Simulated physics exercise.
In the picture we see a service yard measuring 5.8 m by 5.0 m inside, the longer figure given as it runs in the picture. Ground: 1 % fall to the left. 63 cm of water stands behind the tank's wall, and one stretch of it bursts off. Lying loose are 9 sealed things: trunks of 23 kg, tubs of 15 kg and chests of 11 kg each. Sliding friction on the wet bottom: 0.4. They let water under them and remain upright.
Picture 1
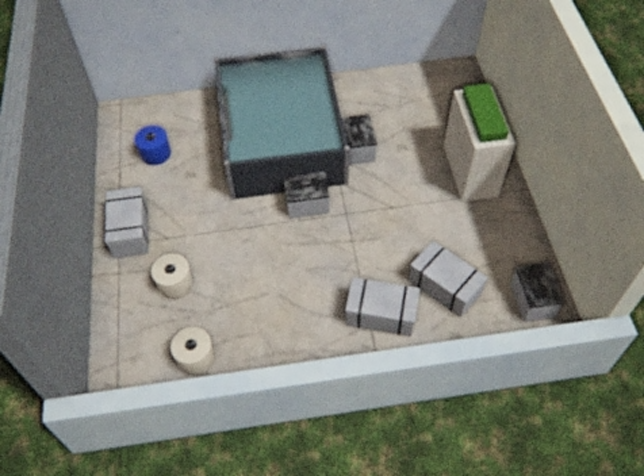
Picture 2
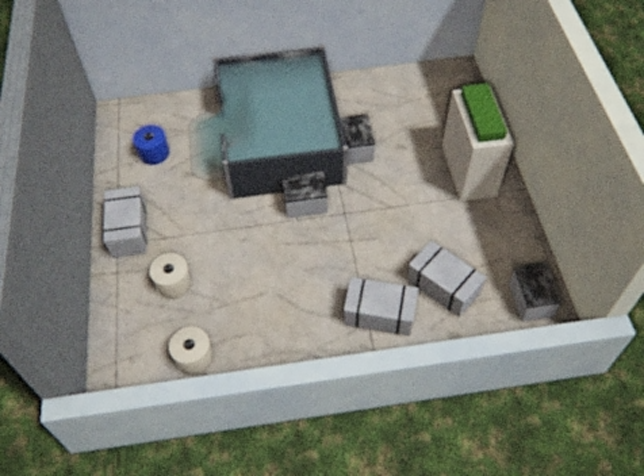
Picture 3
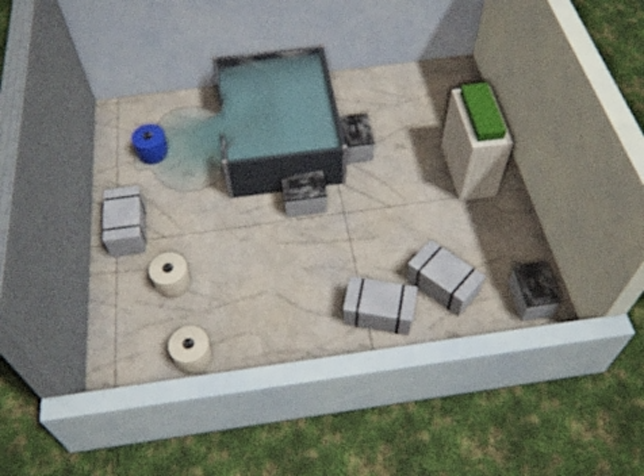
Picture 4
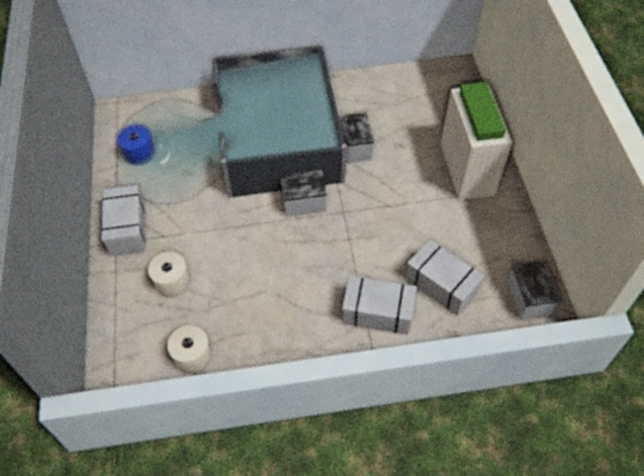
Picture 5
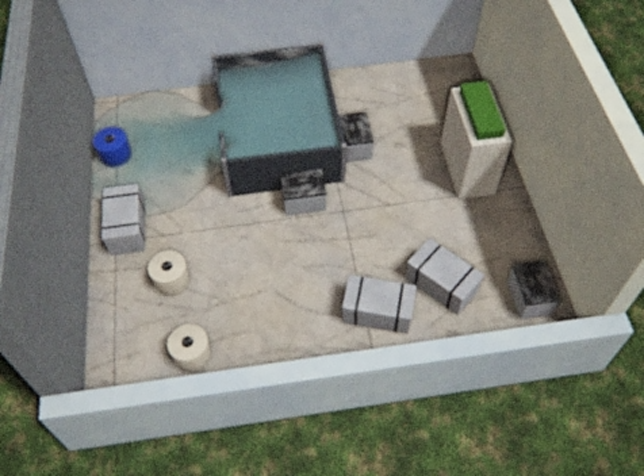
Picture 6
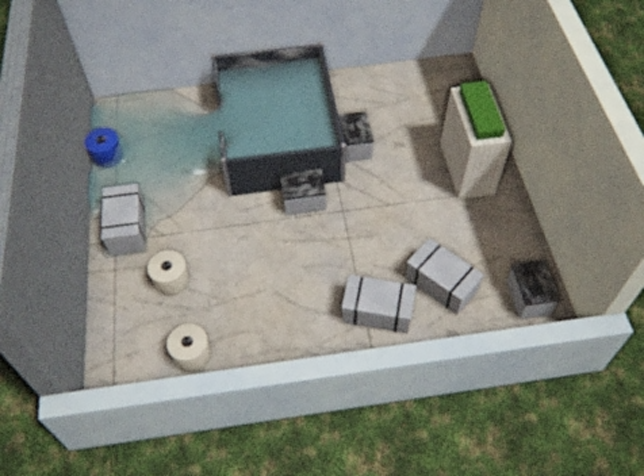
Water burst through the left side of a dark, square tank in a walled yard and spread across the floor, then pushed the blue tub left toward the wall while the other objects stayed put.
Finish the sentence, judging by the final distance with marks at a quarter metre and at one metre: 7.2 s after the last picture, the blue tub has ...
7.2 s after the last picture, the blue tub has covered a long distance.
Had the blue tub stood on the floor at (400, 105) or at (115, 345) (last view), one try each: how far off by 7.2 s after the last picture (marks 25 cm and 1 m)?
From the first place it is barely disturbed; from the second it goes well off.
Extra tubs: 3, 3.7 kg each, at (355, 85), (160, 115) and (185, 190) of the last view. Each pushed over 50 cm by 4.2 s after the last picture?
First within, then beyond, then beyond.
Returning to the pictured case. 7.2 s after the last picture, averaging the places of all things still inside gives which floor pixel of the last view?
(389, 243).
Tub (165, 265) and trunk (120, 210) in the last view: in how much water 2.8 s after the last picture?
Some 6 cm at the first, some 16 cm at the second.
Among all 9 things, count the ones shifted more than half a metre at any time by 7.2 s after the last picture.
The tally stands at 7.
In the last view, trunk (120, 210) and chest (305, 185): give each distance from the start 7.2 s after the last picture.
In that order: 350 cm, 30 cm.
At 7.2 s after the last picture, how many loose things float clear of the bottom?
4 at that moment.
Then, 0.9 s after the last picture the blue tub is near (109, 133), 0.5 m from its start, afloat; 1 afloat.
Then, 2.8 s after the last picture the blue tub is near (198, 232), 1.9 m from its start, aground; 1 afloat.
Then, 4.8 s after the last picture the blue tub is near (203, 236), 1.9 m from its start, aground; 2 afloat.
Then, 7.2 s after the last picture the blue tub is near (203, 236), 1.9 m from its start, aground; 4 afloat.
